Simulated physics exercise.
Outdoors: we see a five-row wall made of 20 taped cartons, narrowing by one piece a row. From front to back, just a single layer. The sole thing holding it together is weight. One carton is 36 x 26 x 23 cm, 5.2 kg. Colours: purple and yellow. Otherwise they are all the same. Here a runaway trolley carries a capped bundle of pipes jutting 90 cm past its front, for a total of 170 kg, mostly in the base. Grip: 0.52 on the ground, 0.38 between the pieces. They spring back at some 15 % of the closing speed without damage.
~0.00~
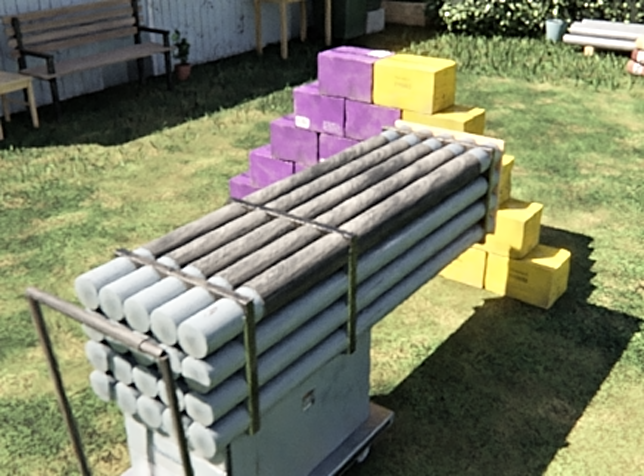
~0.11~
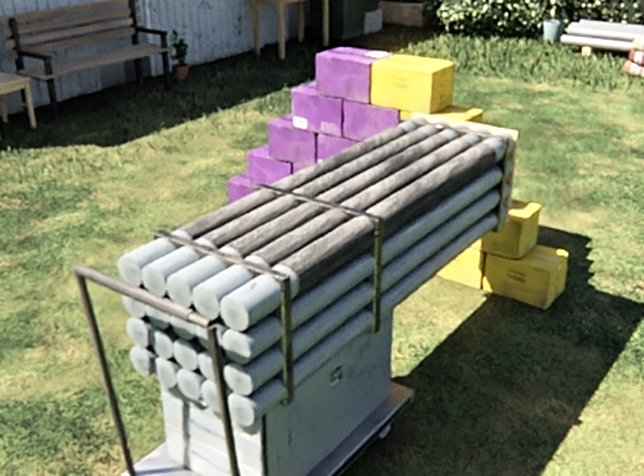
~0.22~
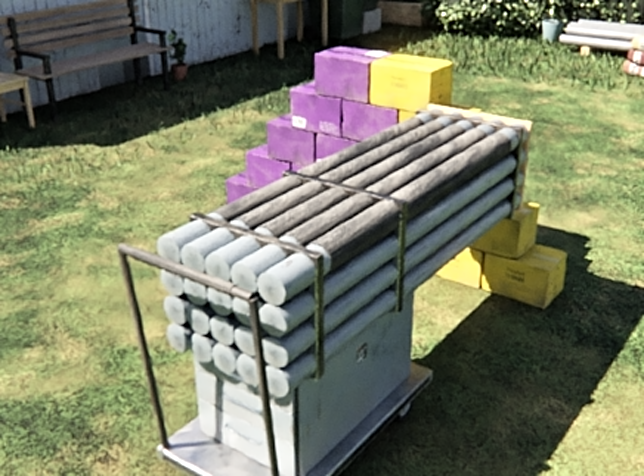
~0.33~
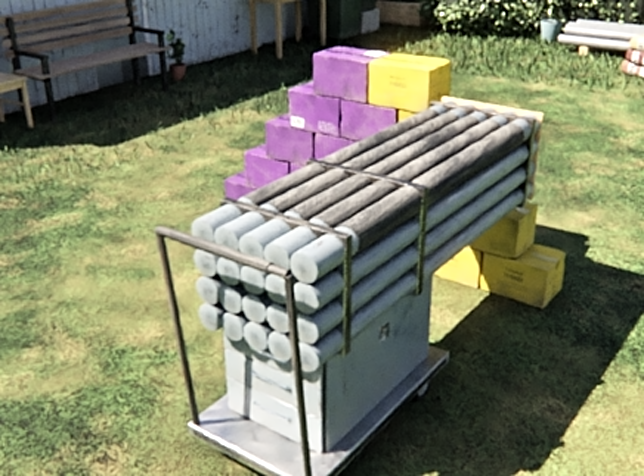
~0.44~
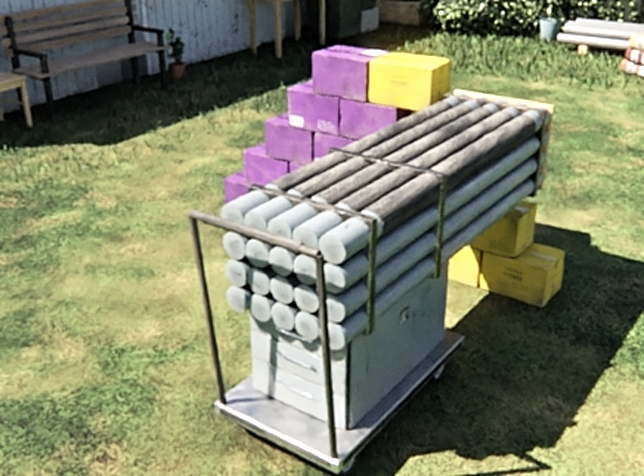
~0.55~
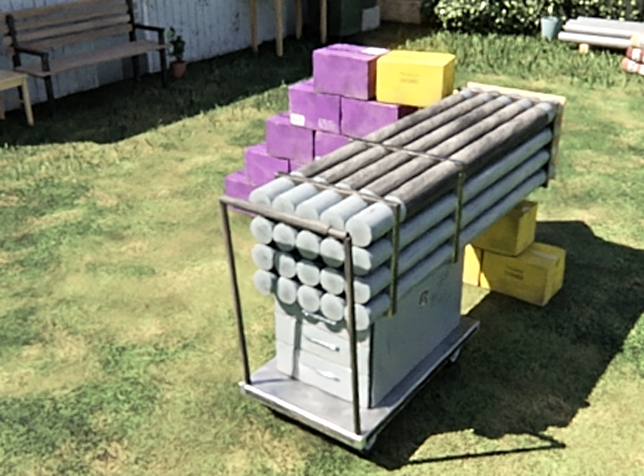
On a sunny lawn, a wheeled cart stacked with long grey poles rolled away toward a stepped wall of purple and yellow boxes, then pushed into it, nudging a few boxes slightly.
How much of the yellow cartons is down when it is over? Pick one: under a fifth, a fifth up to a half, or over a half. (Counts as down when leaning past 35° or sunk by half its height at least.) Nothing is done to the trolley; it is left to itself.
A fifth up to a half.
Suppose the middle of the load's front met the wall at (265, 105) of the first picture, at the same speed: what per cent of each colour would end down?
Purple 30 %, yellow 0 %.
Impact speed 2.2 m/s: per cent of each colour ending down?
Share down, in per cent: Purple 20, yellow 60.
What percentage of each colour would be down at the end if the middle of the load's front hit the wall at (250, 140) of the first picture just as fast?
Per cent down - purple: 20, yellow: 0.
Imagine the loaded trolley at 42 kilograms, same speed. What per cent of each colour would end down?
You'd get purple at 0 and yellow at 30 per cent down.
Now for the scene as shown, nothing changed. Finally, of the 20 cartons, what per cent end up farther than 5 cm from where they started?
The share is 45 %.
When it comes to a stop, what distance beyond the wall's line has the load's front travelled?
Offset past line: Approx. 140 cm.
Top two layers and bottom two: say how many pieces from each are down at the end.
2 and 0.
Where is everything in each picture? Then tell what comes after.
In the first picture (places mark the middle of the side facing us), load (496, 175) 47 cm short of the wall; top yellow carton (403, 88); top purple carton (344, 79); nothing disturbed.
The second picture shows load (510, 164) 31 cm short of the wall; top yellow carton (400, 89).
The third picture shows load (524, 153) 14 cm short of the wall; top yellow carton (399, 88).
The fourth picture shows load (536, 143) 23 mm into the wall's line; top yellow carton (398, 88); one has shifted.
The fifth picture shows load (547, 135) 17 cm into the wall's line; top yellow carton (399, 87) shifted 20 mm; 3 disturbed, none down.
The sixth picture shows load (558, 126) 32 cm into the wall's line; top yellow carton (409, 84) shifted 56 mm; top purple carton (340, 76); 3 disturbed, none down.
After 0.80 s, load 63 cm past the wall's line, still rolling; 2 of the 9 yellow cartons down (2 of 20 in all colours); top yellow carton leaning 14°.
After 1.20 s, load 1.08 m past the wall's line, still rolling; 3 of the 9 yellow cartons down (3 of 20 in all colours); top yellow carton on its side.
After 1.66 s, load 1.37 m past the wall's line, still rolling; 3 of the 9 yellow cartons down (3 of 20 in all colours); top yellow carton on its side; top purple carton shifted 21 mm.
At rest (3.1 s), load 1.42 m past the wall's line, stopped; 3 of the 9 yellow cartons down (3 of 20 in all colours); top yellow carton on its side; top purple carton shifted 23 mm. That is 33 per cent. As the last picture would show them, middles, top yellow carton near (463, 185), top purple carton near (354, 71).
